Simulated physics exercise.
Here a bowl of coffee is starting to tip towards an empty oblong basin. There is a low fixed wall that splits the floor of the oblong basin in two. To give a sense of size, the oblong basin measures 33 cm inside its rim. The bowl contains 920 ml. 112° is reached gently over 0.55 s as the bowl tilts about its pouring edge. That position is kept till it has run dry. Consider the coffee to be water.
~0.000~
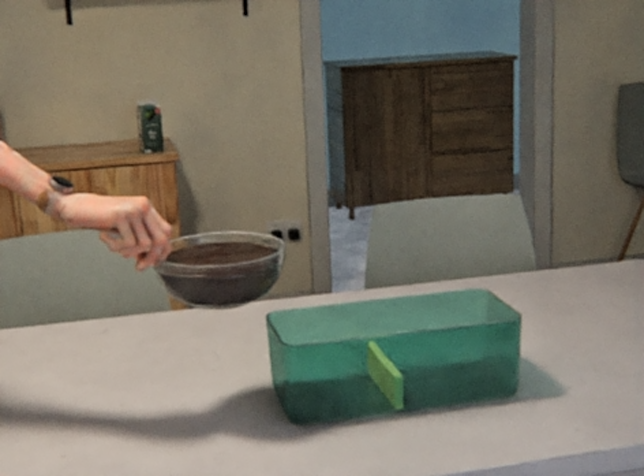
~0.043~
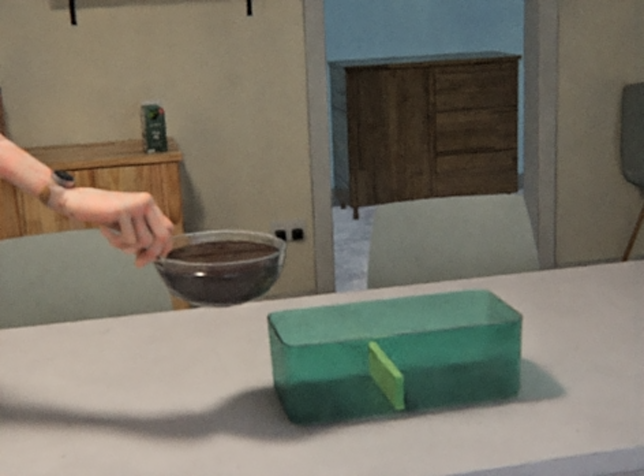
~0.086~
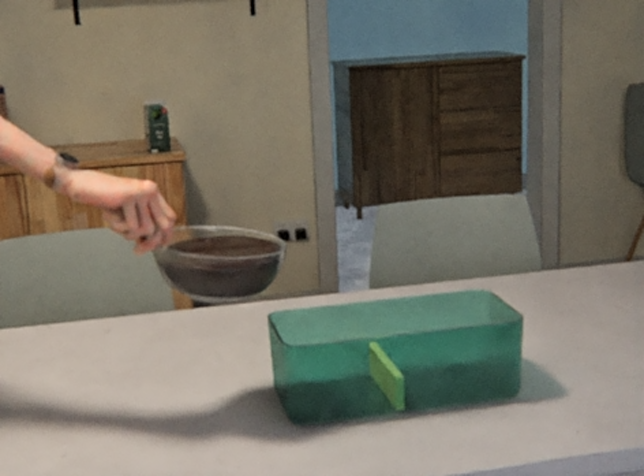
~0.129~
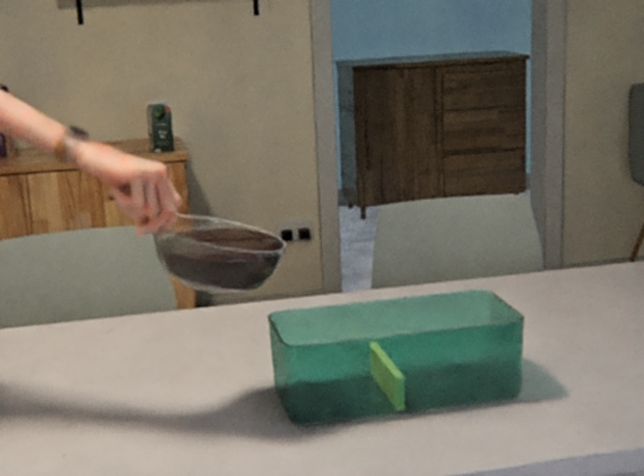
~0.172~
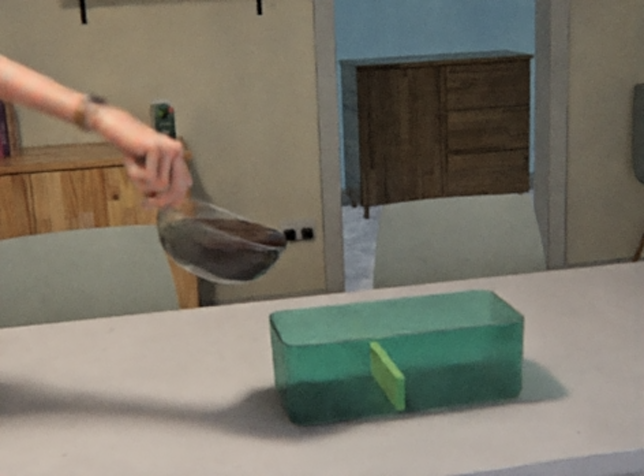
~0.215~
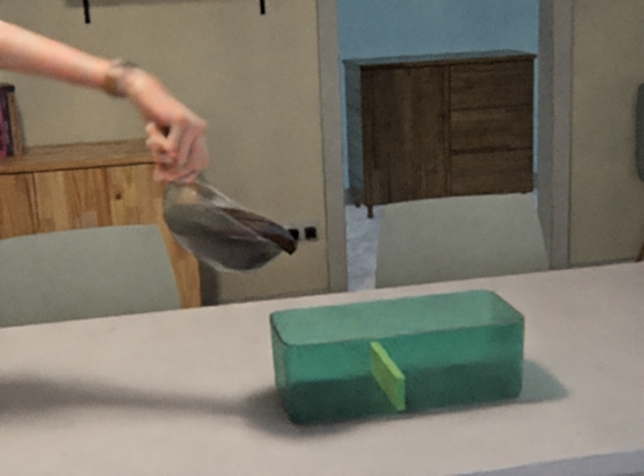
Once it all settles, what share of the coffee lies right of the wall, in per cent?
39 %.
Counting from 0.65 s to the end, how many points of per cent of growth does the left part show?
It comes to near 6 per cent.
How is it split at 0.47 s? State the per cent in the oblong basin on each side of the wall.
Left roughly 16 per cent, right roughly 0.
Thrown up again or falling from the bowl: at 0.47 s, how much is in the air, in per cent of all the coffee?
70 per cent.
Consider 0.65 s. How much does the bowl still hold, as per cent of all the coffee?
About 0 % is still there.
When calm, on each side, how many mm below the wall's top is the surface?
Left about 22 mm, while the right is about 32 mm.
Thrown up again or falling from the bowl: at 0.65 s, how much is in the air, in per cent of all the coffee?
Airborne share: Near 2 %.
After 0.47 s the tilt is 106° and 15 per cent is still to pour, 16 is left of the wall and 0 right of it.
After 0.65 s the tilt is 112° and 0 per cent is still to pour, 48 is left of the wall and 49 right of it.
After 0.84 s the tilt is 112° and 0 per cent is still to pour, 49 is left of the wall and 26 right of it.
After 1.05 s the tilt is 112° and 0 per cent is still to pour, 53 is left of the wall and 39 right of it.
In the end 54 per cent lies left of the wall, 39 right of it and 7 outside.
